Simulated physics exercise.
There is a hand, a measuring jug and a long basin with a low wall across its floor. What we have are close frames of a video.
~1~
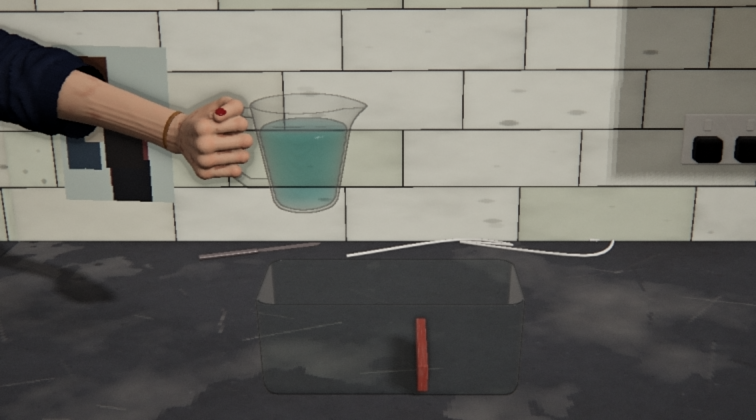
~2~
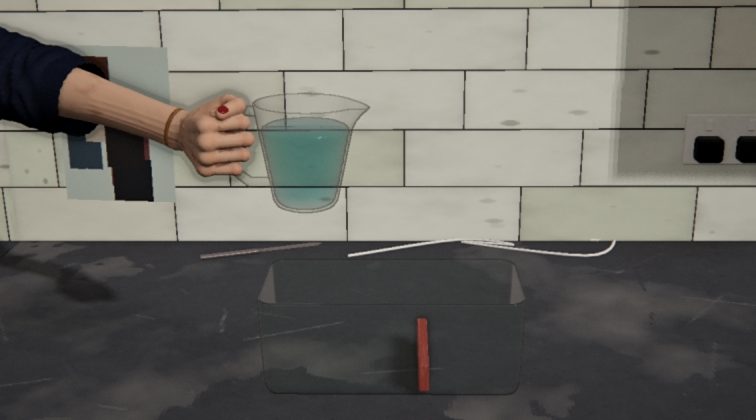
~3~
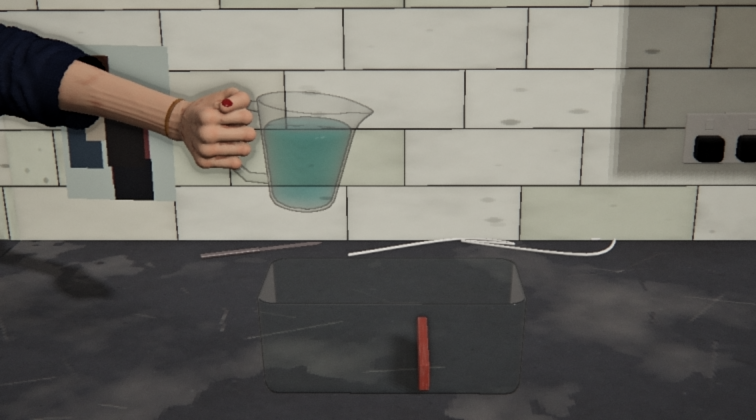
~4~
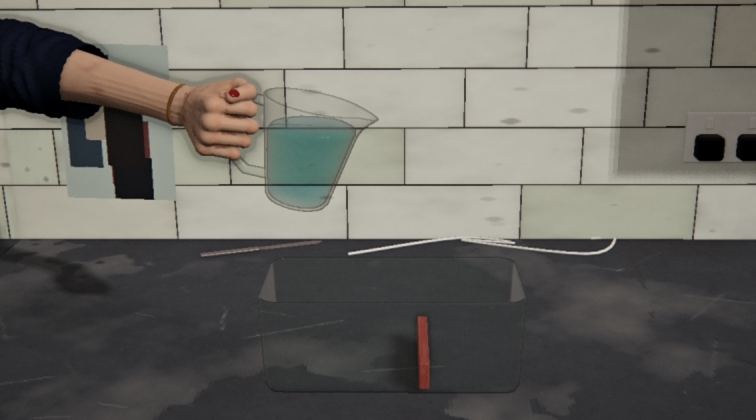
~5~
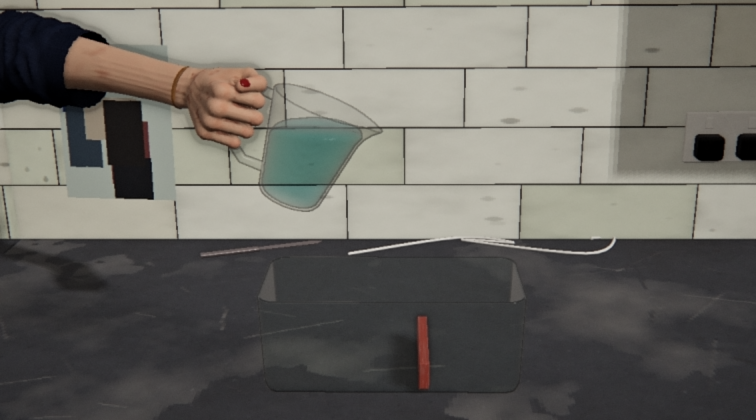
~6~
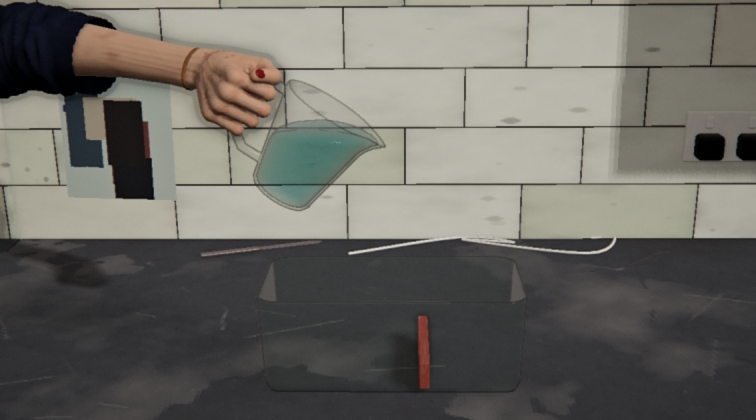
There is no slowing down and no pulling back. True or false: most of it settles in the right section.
False.
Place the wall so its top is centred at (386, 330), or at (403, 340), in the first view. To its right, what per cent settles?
Roughly 85 per cent first and roughly 65 per cent second.
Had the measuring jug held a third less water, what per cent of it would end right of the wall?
10 per cent.
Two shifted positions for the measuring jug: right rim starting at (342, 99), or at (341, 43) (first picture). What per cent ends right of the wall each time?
10 and 20 per cent.
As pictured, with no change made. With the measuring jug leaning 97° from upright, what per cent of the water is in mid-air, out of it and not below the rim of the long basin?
Somewhere around 30 per cent of it.
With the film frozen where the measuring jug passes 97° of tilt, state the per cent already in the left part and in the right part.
Left about 5, right about 15.
A moment on, the tilt is 97° and 48 per cent is still to pour, 4 is left of the wall and 17 right of it.
Next, the tilt is 112° and 4 per cent is still to pour, 53 is left of the wall and 32 right of it.
Then the tilt is 112° and 0 per cent is still to pour, 64 is left of the wall and 32 right of it.
Later the tilt is 112° and 0 per cent is still to pour, 64 is left of the wall and 32 right of it.
In the end 64 per cent lies left of the wall, 32 right of it and 3 outside.
